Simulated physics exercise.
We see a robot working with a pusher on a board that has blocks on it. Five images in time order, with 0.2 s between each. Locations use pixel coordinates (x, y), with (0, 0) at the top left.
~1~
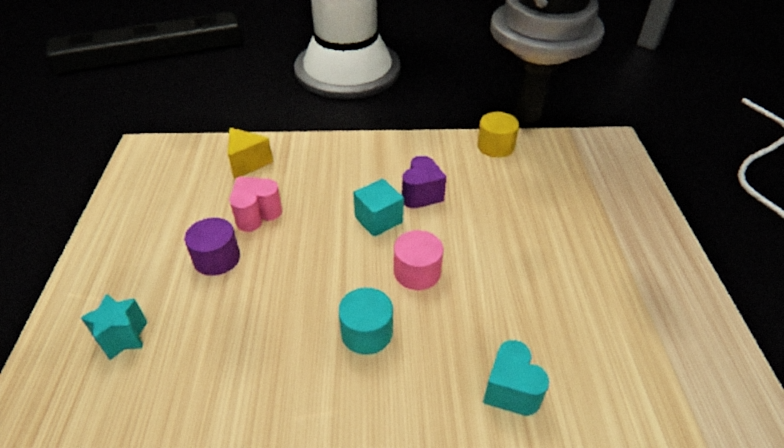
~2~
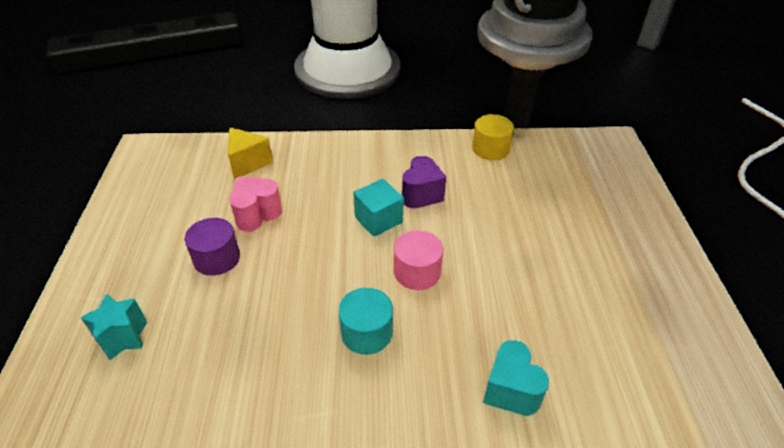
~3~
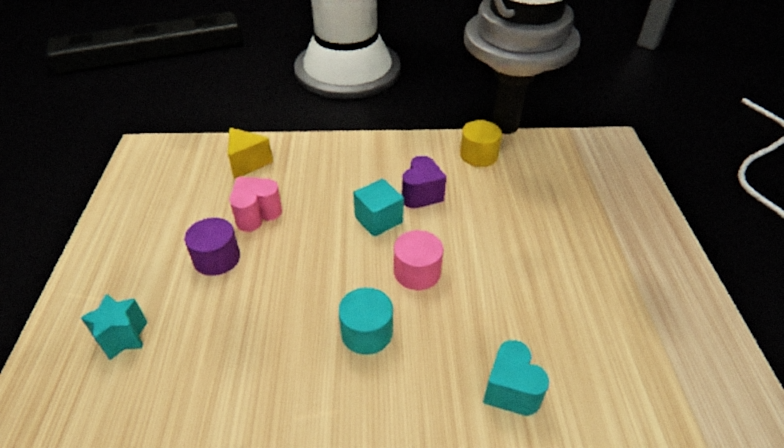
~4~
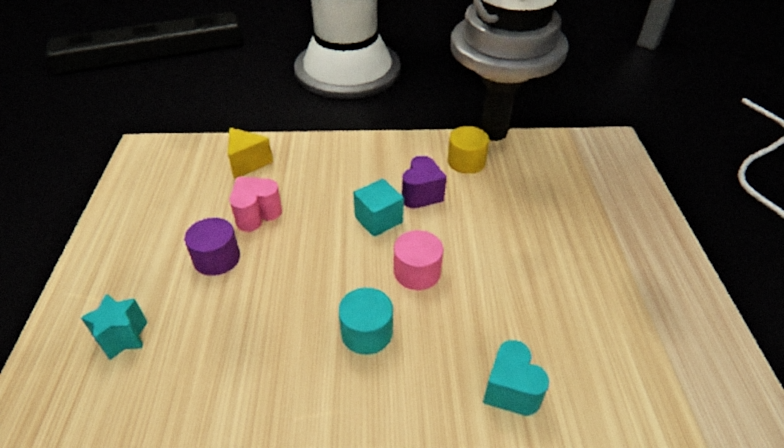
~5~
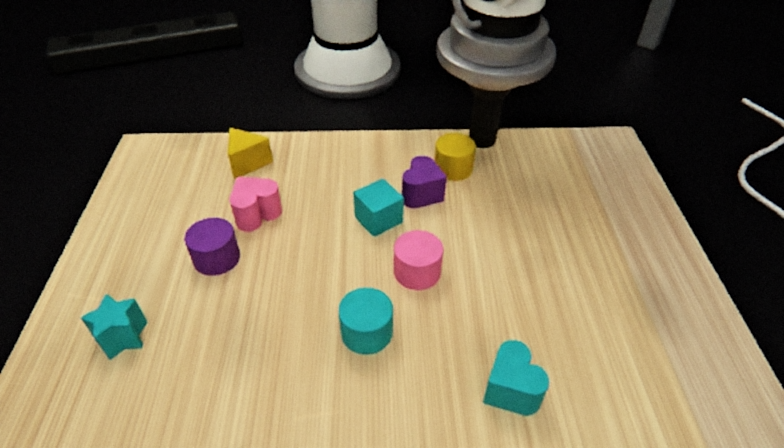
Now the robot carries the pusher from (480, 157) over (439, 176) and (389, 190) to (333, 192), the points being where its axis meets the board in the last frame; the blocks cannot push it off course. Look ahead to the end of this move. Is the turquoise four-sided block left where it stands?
My answer is no.
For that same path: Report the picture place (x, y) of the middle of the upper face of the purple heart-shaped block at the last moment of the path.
Close to (397, 187).
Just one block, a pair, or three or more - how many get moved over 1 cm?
It displaces three or more.
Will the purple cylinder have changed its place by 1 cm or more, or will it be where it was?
If the pusher follows that path, the purple cylinder stays in its place.
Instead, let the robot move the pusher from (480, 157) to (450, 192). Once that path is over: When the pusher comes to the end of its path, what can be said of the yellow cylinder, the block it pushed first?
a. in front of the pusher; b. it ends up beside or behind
Letter b.
On the path given first. One third of the way, pusher at (439, 160); turquoise four-sided block at (376, 197); purple heart-shaped block at (403, 181), turned 60° anticlockwise; yellow cylinder at (405, 156).
Two thirds of the way, pusher at (388, 173); turquoise four-sided block at (368, 202); purple heart-shaped block at (398, 186), turned 70° anticlockwise; yellow cylinder at (356, 155).
At the end, pusher at (332, 176); purple cylinder not moved; pink heart-shaped block not moved; turquoise four-sided block at (368, 202); purple heart-shaped block at (397, 187), turned 70° anticlockwise; yellow cylinder at (321, 147).
